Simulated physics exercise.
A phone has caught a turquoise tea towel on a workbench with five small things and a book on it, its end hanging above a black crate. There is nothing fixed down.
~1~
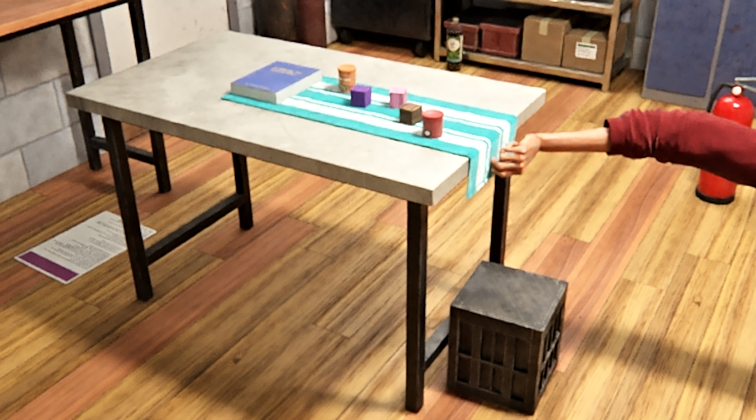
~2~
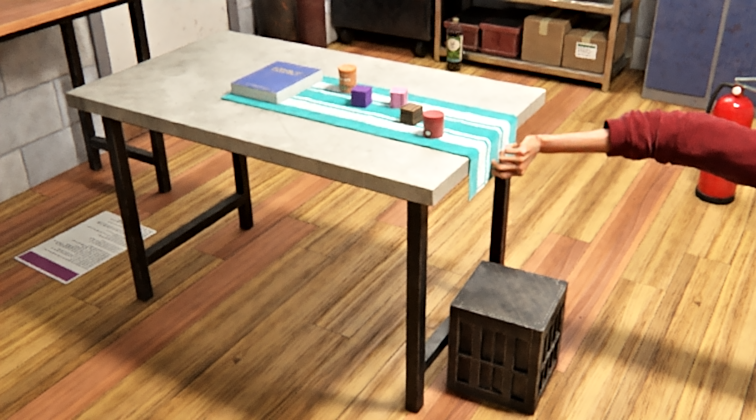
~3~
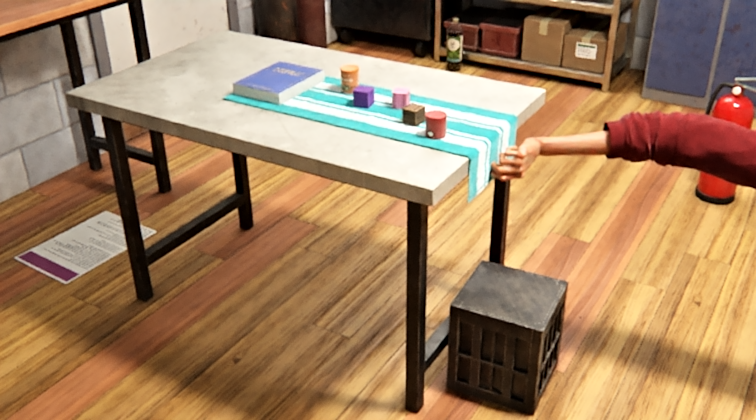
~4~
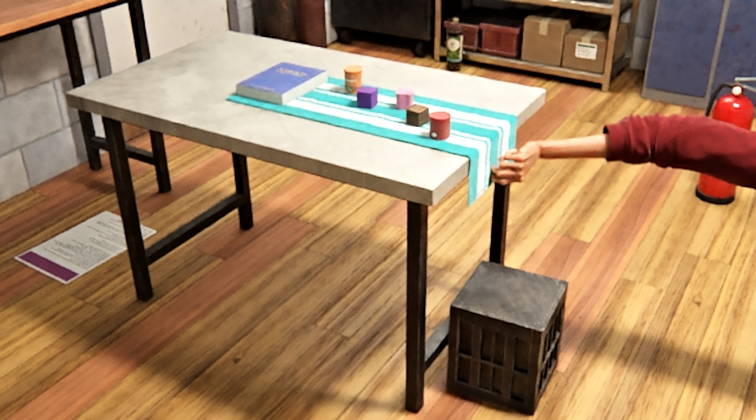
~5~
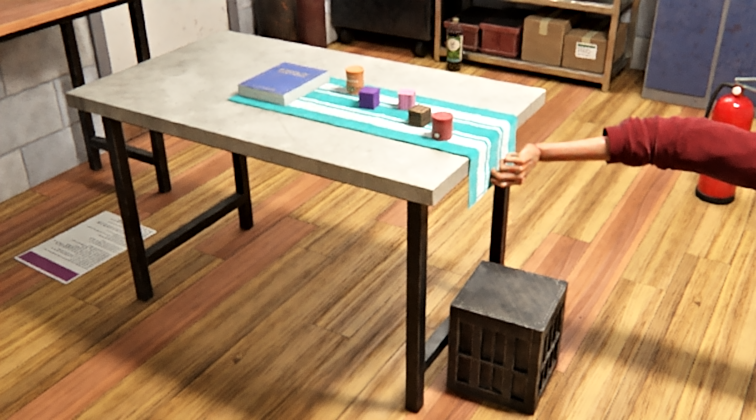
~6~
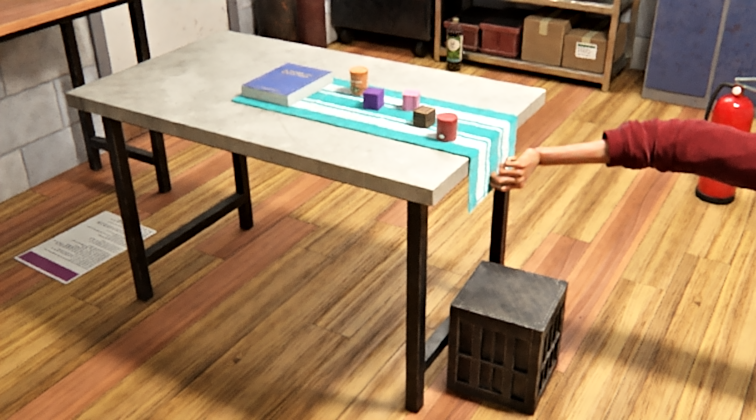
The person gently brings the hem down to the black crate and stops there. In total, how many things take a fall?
Three in total.
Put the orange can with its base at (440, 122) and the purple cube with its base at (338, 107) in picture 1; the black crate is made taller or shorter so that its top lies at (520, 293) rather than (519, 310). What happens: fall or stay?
Well, the orange can is dislodged, and the purple cube is safe.
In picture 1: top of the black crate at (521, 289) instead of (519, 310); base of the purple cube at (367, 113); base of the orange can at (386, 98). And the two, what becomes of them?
Purple cube: Safe; orange can: Safe.
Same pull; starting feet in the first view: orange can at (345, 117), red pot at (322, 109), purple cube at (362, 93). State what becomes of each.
The orange can stays aboard, the red pot stays aboard, the purple cube stays aboard.
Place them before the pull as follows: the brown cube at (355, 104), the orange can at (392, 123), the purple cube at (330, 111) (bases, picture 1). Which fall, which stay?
Brown cube stays, orange can gone, purple cube stays.
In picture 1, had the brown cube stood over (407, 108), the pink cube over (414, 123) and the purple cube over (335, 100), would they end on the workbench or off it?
The brown cube tumbles off, the pink cube drops off, the purple cube does not fall.
Soon after, hem near (490, 243); red pot gone.
After that, hem near (489, 276); red pot and brown cube gone.
In the end, hem on the crate; red pot, brown cube and pink cube gone. It carries off three.
